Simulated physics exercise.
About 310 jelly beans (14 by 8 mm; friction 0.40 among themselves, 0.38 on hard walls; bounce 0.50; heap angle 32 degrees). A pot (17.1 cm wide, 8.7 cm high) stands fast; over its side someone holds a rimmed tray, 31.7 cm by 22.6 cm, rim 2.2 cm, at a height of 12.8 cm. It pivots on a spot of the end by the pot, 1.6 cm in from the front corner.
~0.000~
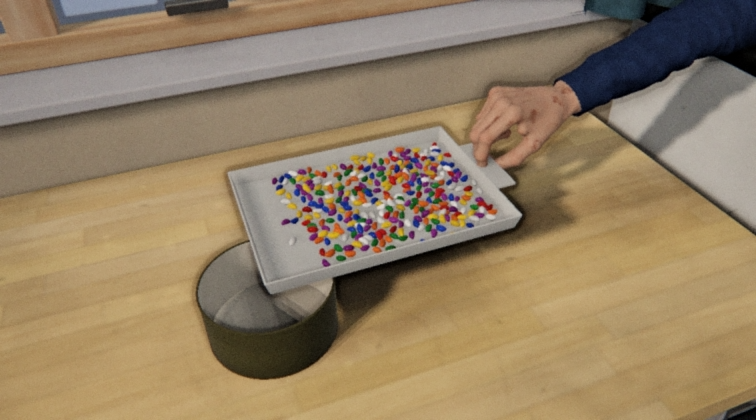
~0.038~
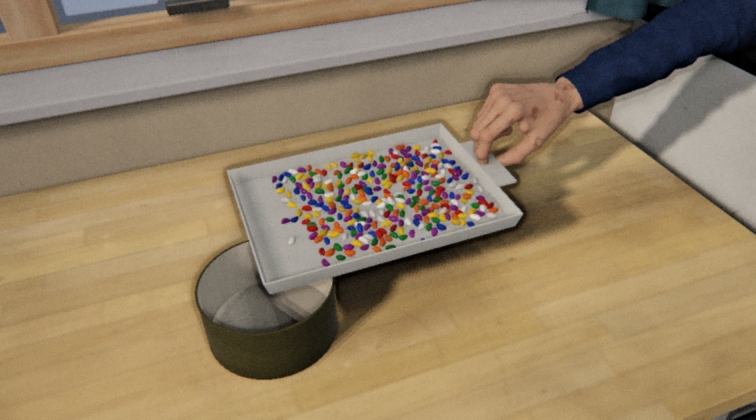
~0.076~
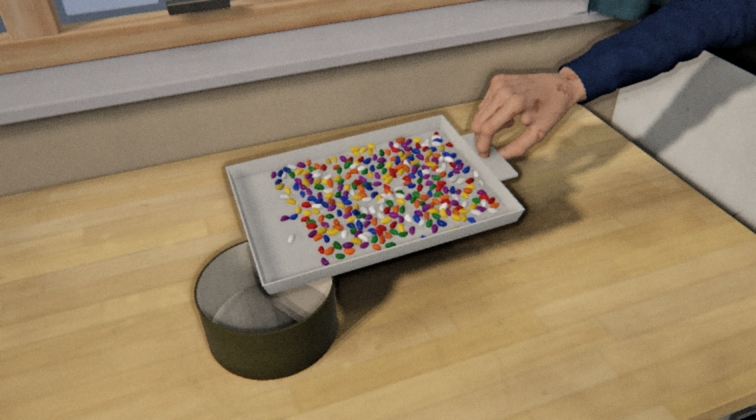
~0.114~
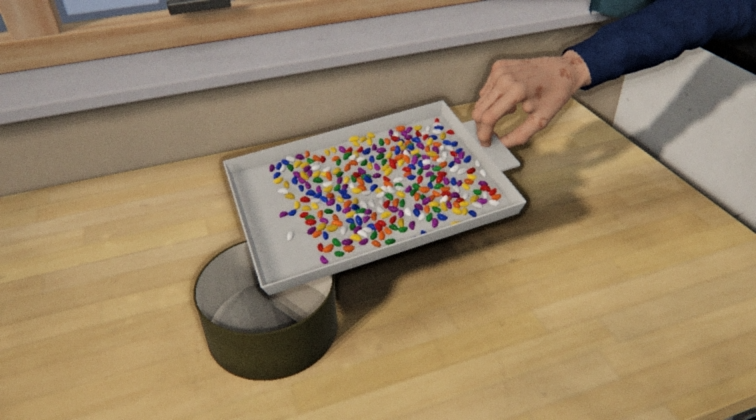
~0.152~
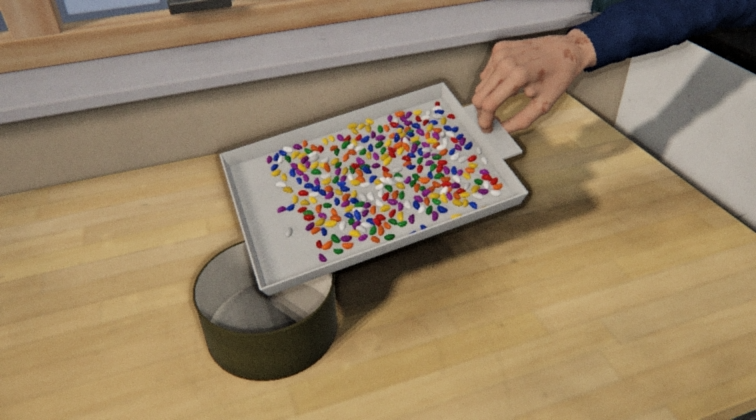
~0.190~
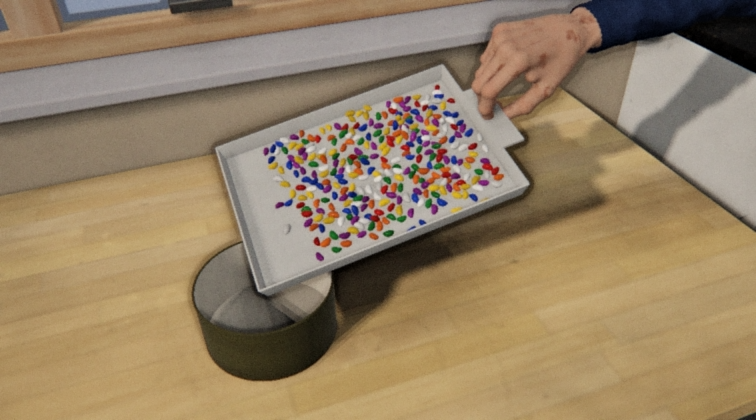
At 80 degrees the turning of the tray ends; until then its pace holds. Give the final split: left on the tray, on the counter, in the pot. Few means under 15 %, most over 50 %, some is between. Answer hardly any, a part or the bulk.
Left on the tray: Hardly any; on the counter: The bulk; in the pot: Hardly any.
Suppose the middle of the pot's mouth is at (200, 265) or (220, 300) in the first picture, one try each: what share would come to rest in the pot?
About 0 and 15 per cent.
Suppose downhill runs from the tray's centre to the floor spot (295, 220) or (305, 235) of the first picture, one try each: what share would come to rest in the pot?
Some 30 and 25 per cent.
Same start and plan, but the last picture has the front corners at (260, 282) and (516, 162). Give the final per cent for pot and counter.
Pot 35, counter 55.
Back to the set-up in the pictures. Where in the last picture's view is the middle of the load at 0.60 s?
Near (295, 251).
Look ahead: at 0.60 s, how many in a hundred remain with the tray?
About 95 per cent.
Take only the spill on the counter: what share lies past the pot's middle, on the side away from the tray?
Some 90 per cent.
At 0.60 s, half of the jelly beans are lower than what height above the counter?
Some 20 cm.
Then, at 0.43 s, tilt 48 degrees; the tray holds 100 %, the pot 0 %.
After 0.60 s, tilt 71 degrees; the tray holds 95 %, the pot 0 %.
After 0.88 s, tilt 80 degrees; the tray holds 10 %, the pot 0 %.
In the end, at 2.4 s, tray 5 %, counter 95 %, pot 5 %.
